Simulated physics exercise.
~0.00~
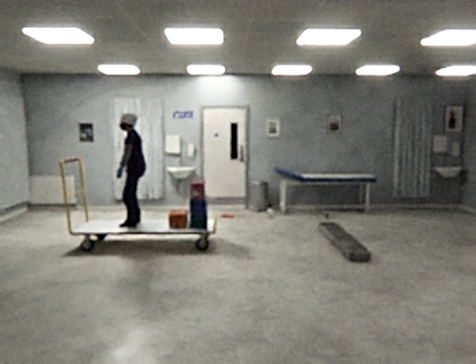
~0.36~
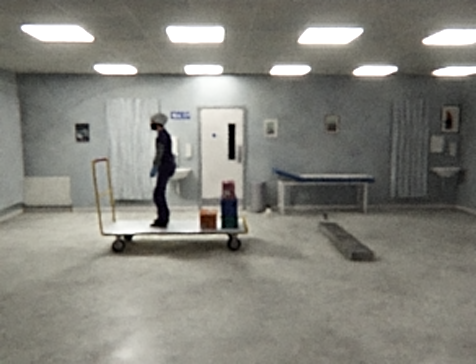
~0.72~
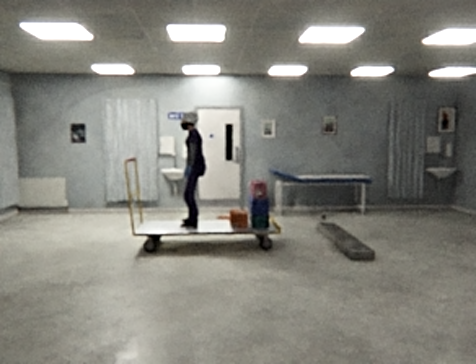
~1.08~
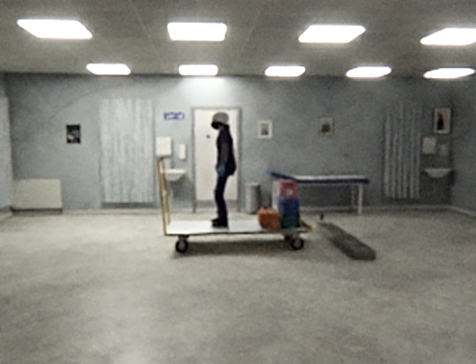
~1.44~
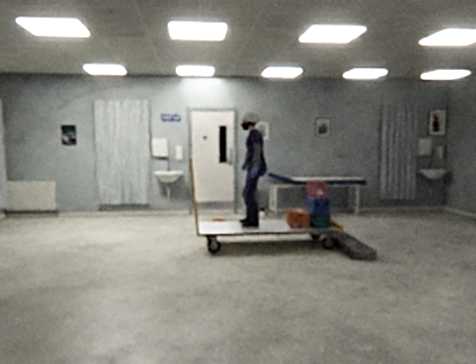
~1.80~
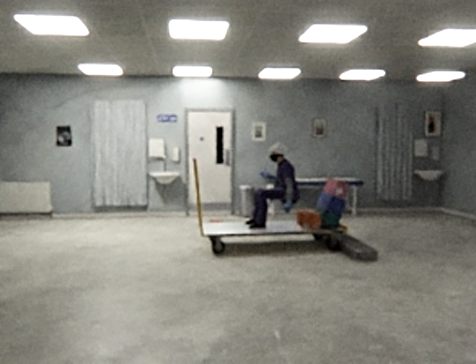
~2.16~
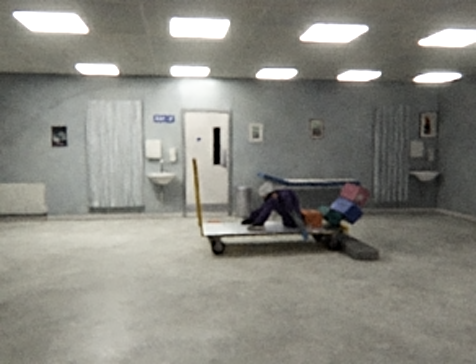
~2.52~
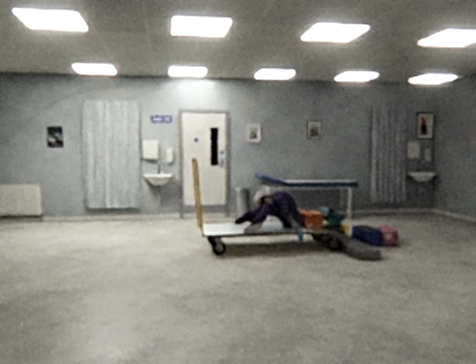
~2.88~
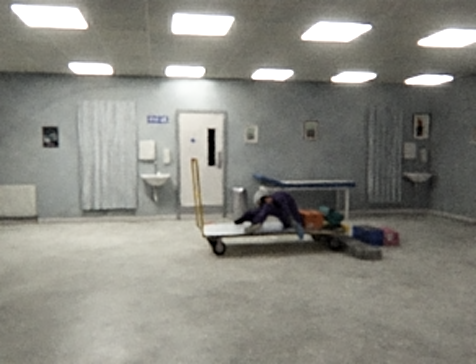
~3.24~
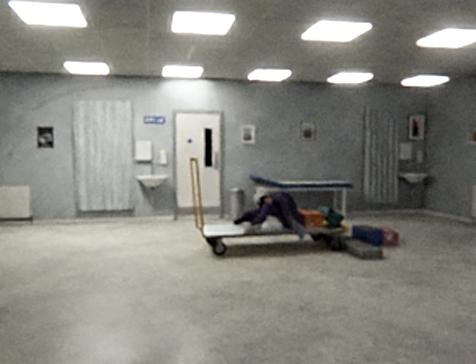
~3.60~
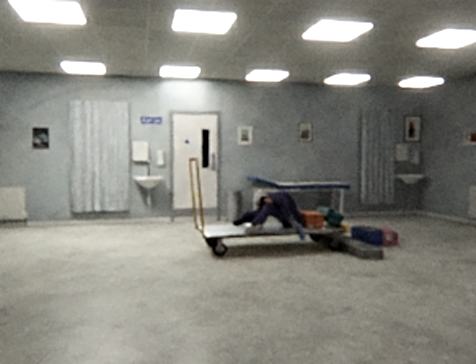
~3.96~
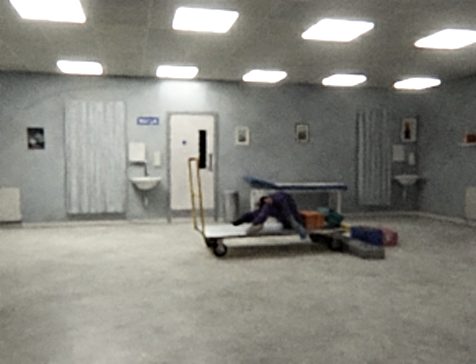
A flat cart with an upright handle at its left end rolls rightward across a grey, clinic-like room, seen side-on from a distance by a slowly drifting camera. A dark-clothed figure in pale headgear stands mid-deck, behind an orange box and an upright stack of pink, blue and teal pieces at the front. The cart meets a low kerb on the floor and stops level. The figure folds forward at the hips as the stack tips right. The pink and blue pieces topple off the front and settle on the floor beyond the kerb, while the figure lies slumped on the deck behind the orange box and tilted teal case.
